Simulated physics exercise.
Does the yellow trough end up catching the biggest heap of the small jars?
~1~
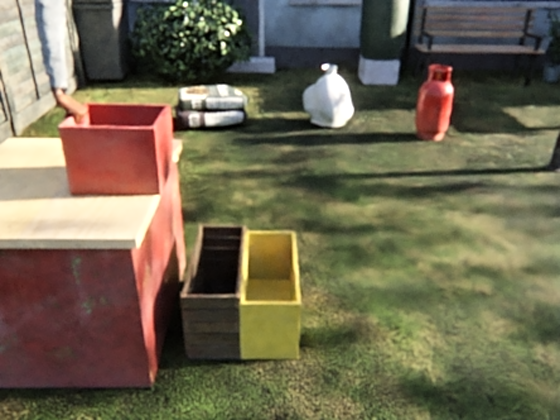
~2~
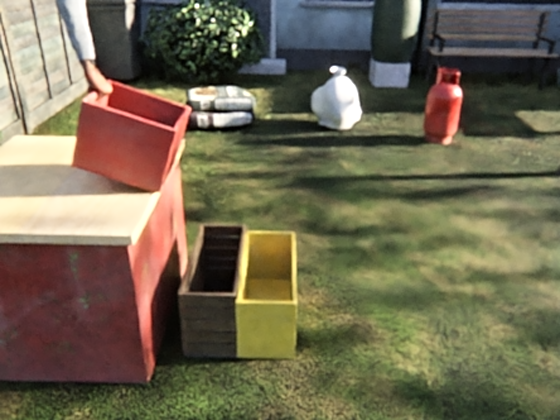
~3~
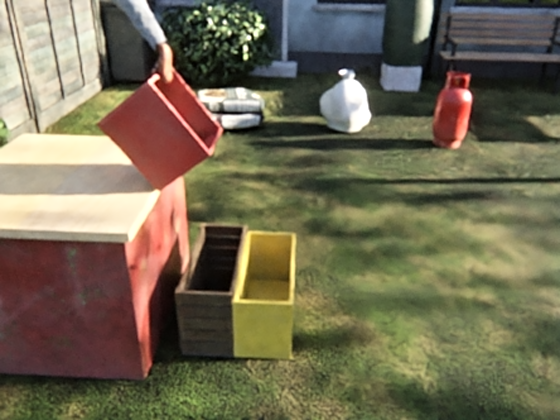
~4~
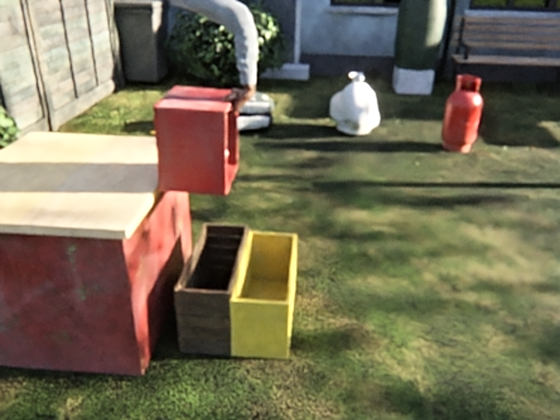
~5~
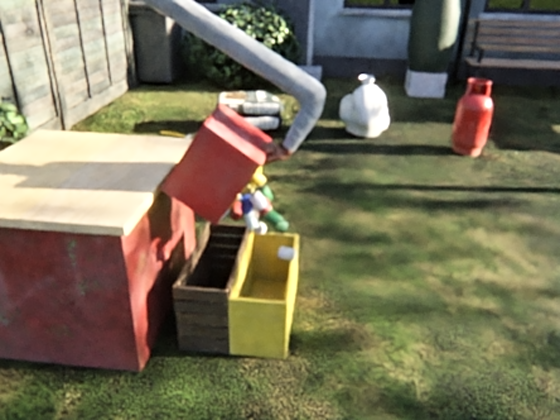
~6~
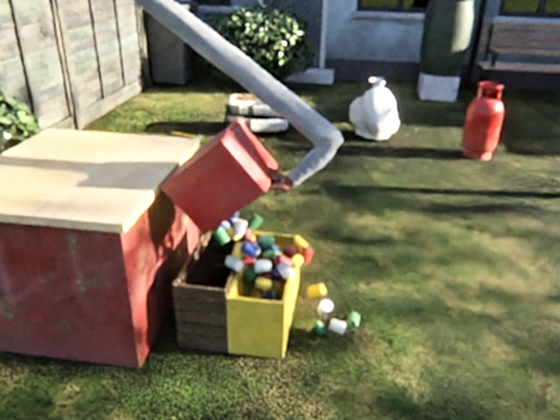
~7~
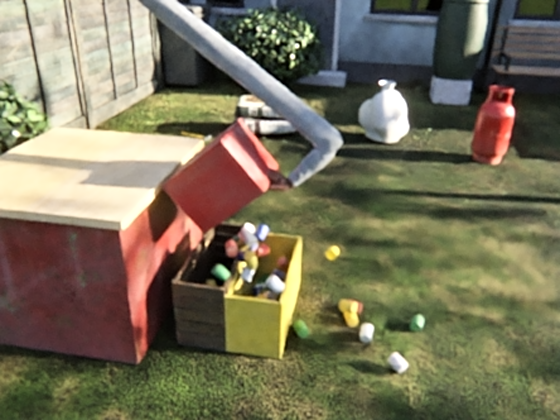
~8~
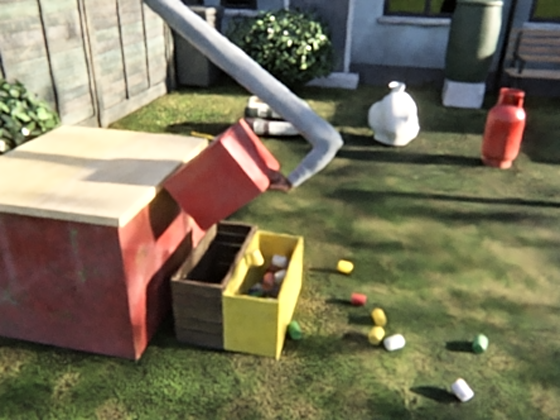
Yes, most of the jars end up in the yellow trough, the farther container from the bench, while others lie scattered on the grass beyond it.
A red crate rests on a pale-topped red bench at the left of a sunlit garden, seen from slightly above as the view drifts sideways. On the grass to its right stand a dark tub and, beyond it, a yellow trough, with a white sack and red gas bottle behind. A hand on a grey arm lifts the crate and tips it rightward until it hangs steeply over the containers. Small colourful jars pour out, mostly over the yellow trough, and some bounce onto the grass. The crate stays tilted while jars lie in the trough and others scatter to its right.
